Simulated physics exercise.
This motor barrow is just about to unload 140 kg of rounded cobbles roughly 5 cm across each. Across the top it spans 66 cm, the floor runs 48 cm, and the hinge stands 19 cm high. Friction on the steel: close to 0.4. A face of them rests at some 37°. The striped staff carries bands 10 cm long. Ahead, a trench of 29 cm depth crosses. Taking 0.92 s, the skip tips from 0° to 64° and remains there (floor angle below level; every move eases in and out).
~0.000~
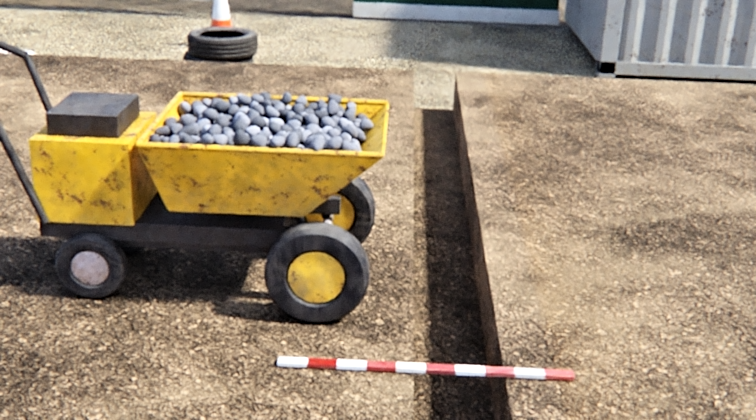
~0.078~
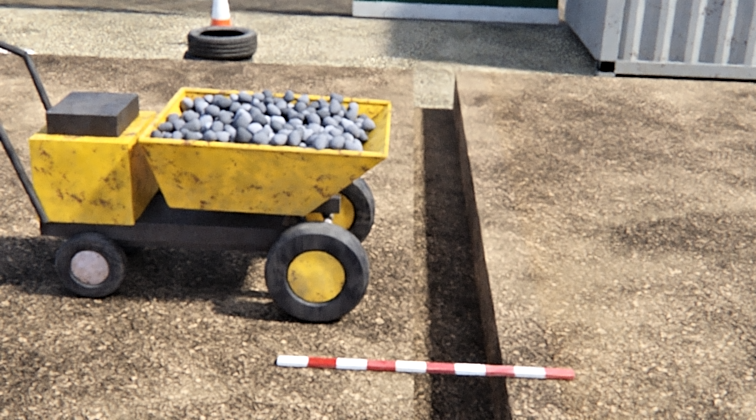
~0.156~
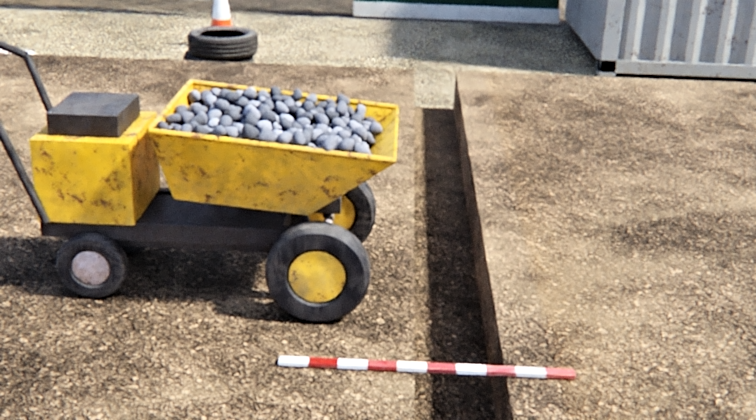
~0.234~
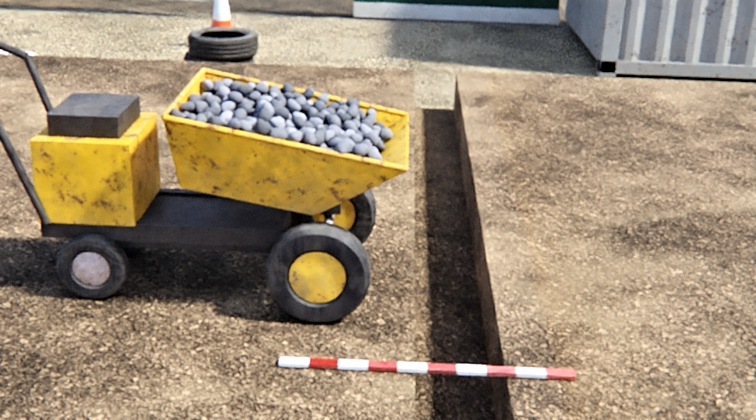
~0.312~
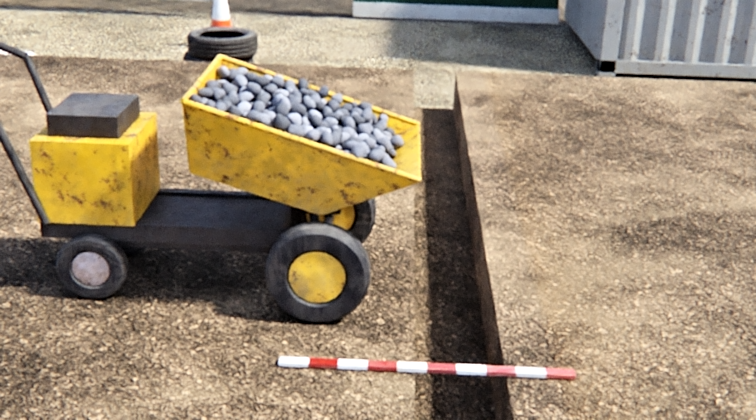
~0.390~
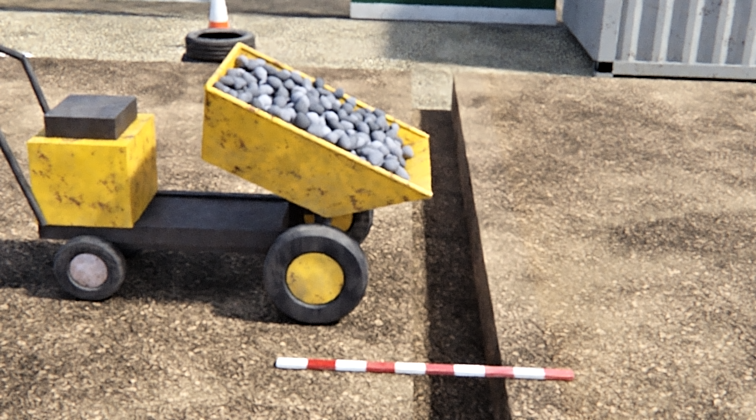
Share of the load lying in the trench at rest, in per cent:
42 per cent.
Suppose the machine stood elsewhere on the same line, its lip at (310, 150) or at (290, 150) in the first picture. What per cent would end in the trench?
I'd expect close to 95 per cent at the first and 90 per cent at the second.
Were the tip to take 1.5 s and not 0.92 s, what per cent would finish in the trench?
I'd put it at some 45 in a hundred.
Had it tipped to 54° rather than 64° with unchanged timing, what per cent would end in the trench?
It would come to about 45 percent.
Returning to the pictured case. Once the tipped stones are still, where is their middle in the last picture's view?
Centre estimate: Around (516, 288).
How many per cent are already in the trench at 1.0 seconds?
By that moment, roughly 10 per cent of the load.
After 0.7 s the floor is at 54°; 100 % in the skip; the foremost stones are at (453, 220).
After 1.0 s the floor is at 64°; 64 % in the skip, 11 % in the trench, 25 % past the trench; the foremost stones are at (558, 304).
After 1.4 s the floor is at 64°; 23 % in the skip, 21 % in the trench, 56 % past the trench; the foremost stones are at (704, 304).
After 3.3 s the floor is at 64°; 0 % in the skip, 42 % in the trench, 58 % past the trench; the foremost stones are past the picture's edge.
